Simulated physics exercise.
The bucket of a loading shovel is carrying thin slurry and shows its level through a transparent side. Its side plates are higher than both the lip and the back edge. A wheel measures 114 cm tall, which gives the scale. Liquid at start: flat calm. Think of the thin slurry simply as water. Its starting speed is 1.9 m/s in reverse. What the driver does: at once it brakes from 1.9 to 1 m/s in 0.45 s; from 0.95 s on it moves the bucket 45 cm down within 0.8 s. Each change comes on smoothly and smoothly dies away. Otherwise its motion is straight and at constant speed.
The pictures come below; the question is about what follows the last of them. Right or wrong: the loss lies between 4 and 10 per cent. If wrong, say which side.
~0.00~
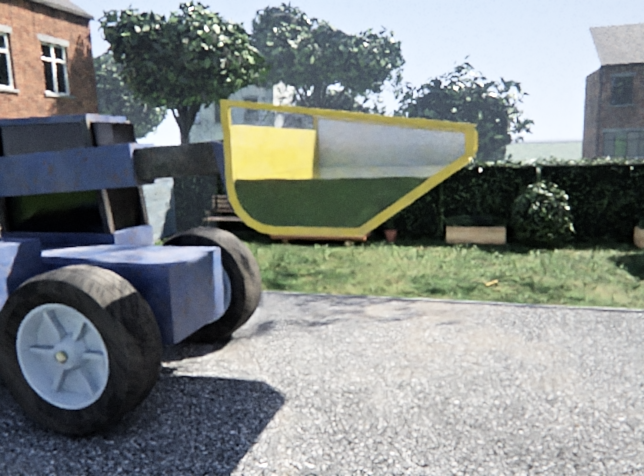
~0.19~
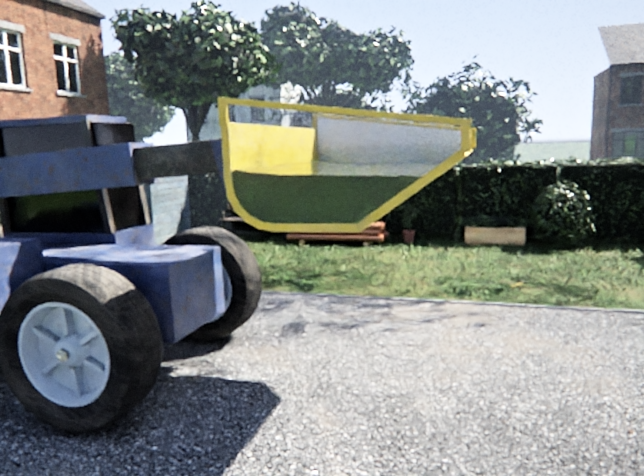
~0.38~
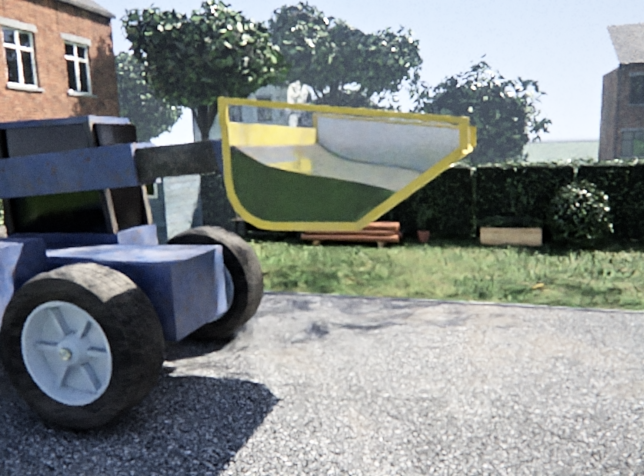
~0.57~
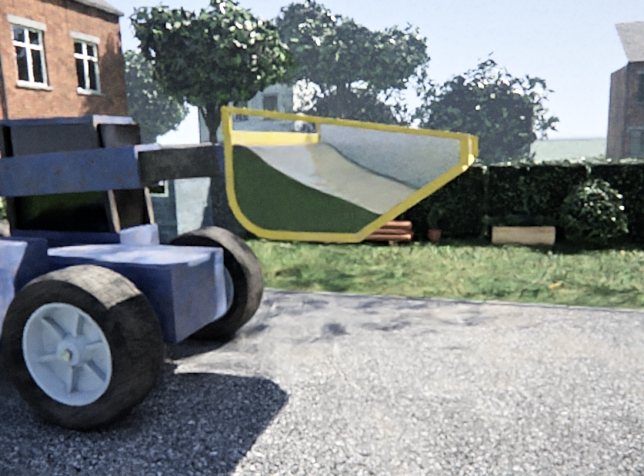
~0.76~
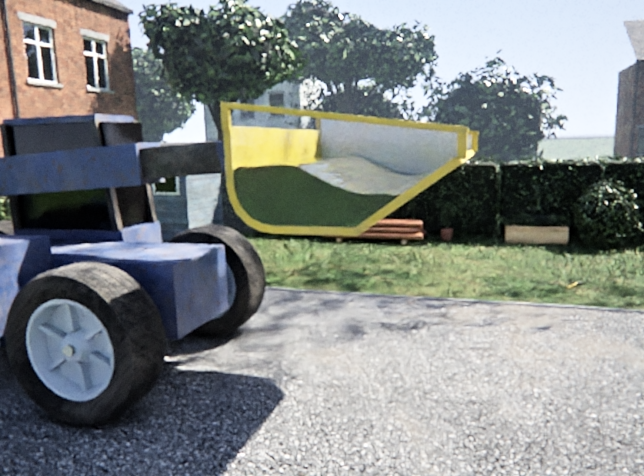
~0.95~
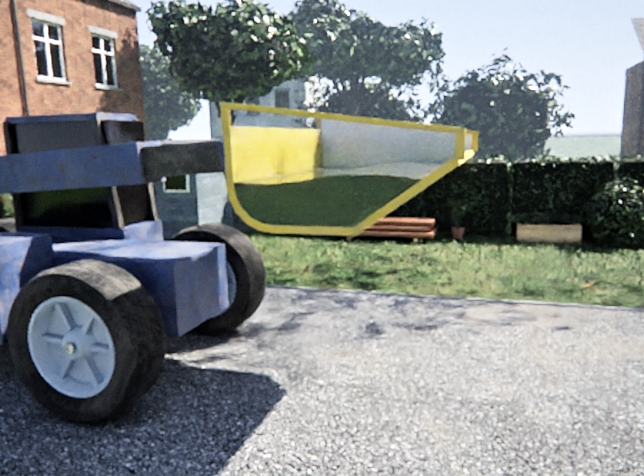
Wrong, it is higher.
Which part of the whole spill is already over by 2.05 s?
About 70 percent at that moment.
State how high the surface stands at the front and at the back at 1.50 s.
About 26 cm in front and 16 cm behind.
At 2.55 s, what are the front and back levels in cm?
Measured: Front = 24 cm, back = 26 cm.
Then, 1.50 s in, the surface stands 26 cm on the front, 16 cm on the back; the loss stands at 9 per cent, over the front.
Then, 2.05 s in, the surface stands 21 cm on the front, 40 cm on the back; the loss stands at 10 per cent, over the front.
Then, 2.55 s in, the surface stands 23 cm on the front, 26 cm on the back; the loss stands at 10 per cent, over the front.
Then, 4.64 s in, the loss stands at 15 per cent, over the front, 67 of 458 litres.
